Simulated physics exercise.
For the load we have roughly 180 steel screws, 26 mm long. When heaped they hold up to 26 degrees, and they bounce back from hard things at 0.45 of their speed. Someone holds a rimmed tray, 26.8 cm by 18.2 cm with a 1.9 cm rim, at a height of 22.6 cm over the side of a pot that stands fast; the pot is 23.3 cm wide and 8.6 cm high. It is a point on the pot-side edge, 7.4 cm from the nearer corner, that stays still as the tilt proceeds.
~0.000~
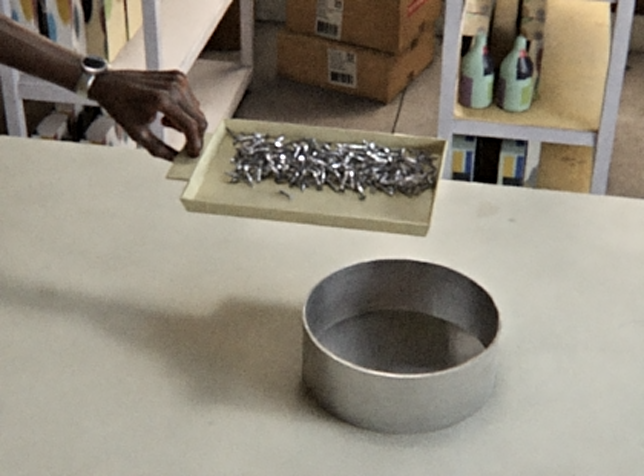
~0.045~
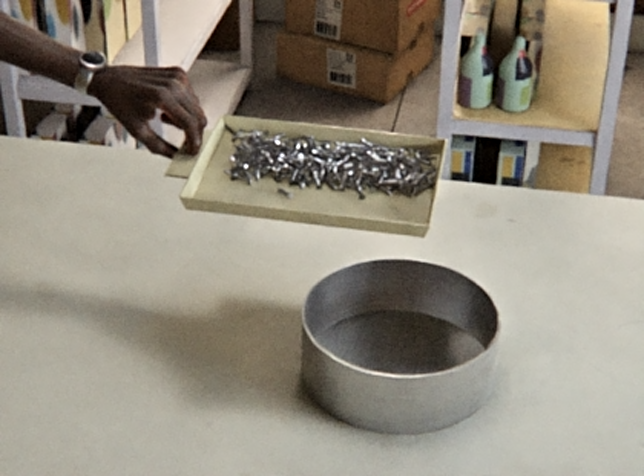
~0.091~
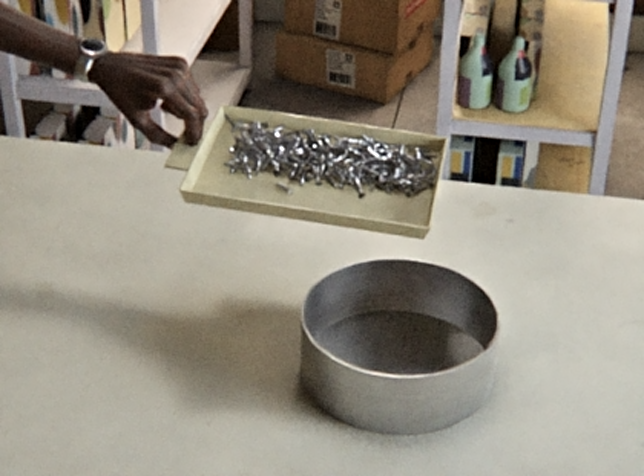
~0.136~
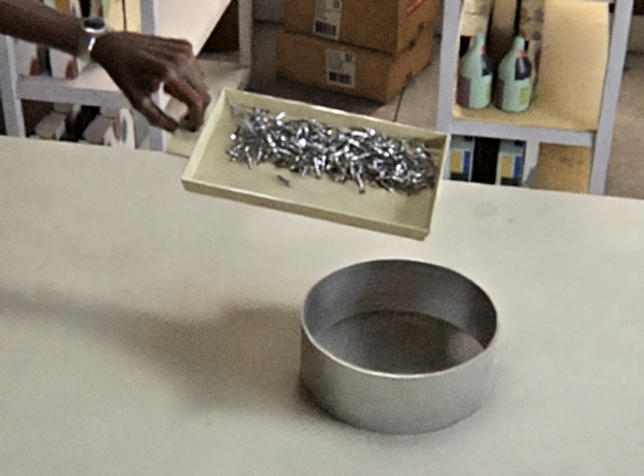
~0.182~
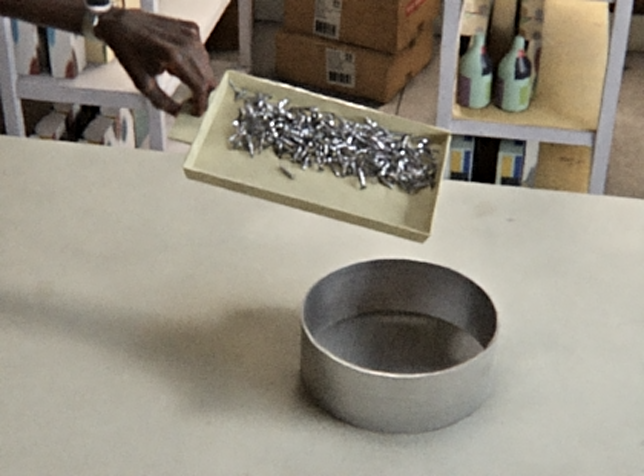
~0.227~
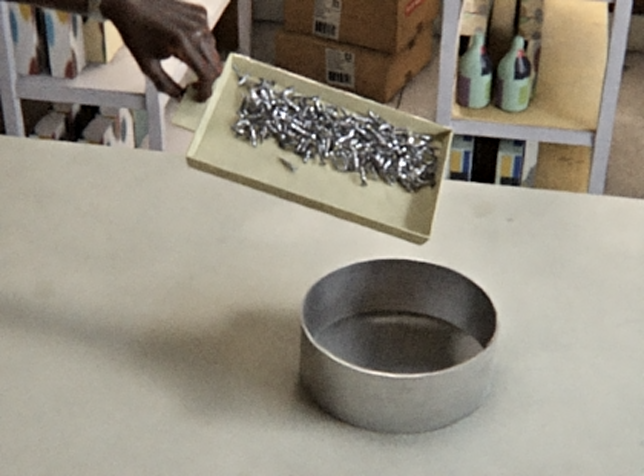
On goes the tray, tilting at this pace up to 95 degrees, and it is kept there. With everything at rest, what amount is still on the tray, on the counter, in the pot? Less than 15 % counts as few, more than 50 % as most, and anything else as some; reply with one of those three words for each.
Here it is: Tray: Few, counter: Some, pot: Most.
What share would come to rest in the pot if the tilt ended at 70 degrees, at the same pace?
In that case, near 65 percent.
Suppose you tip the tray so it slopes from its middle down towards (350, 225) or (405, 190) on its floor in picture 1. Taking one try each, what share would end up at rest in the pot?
90 and 30 %.
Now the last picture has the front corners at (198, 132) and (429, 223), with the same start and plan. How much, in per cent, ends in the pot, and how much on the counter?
Final per cent - pot 35, counter 65.
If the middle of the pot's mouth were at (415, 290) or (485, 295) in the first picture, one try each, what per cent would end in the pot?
Try one: ~ 40 %; try two: ~ 45 %.
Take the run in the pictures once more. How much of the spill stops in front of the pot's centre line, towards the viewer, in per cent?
Roughly 100 percent of the spill.
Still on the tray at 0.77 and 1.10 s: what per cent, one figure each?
In order, near 35 and near 0.
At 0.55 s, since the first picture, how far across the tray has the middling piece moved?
It has moved some 9 cm from its start.
After 0.55 s, tilt 56 degrees; the tray holds 100 %, the pot 0 %.
After 0.77 s, tilt 81 degrees; the tray holds 35 %, the pot 10 %.
After 1.10 s, tilt 95 degrees; the tray holds 0 %, the pot 70 %.
In the end, at 2.1 s, tray 0 %, counter 30 %, pot 70 %.
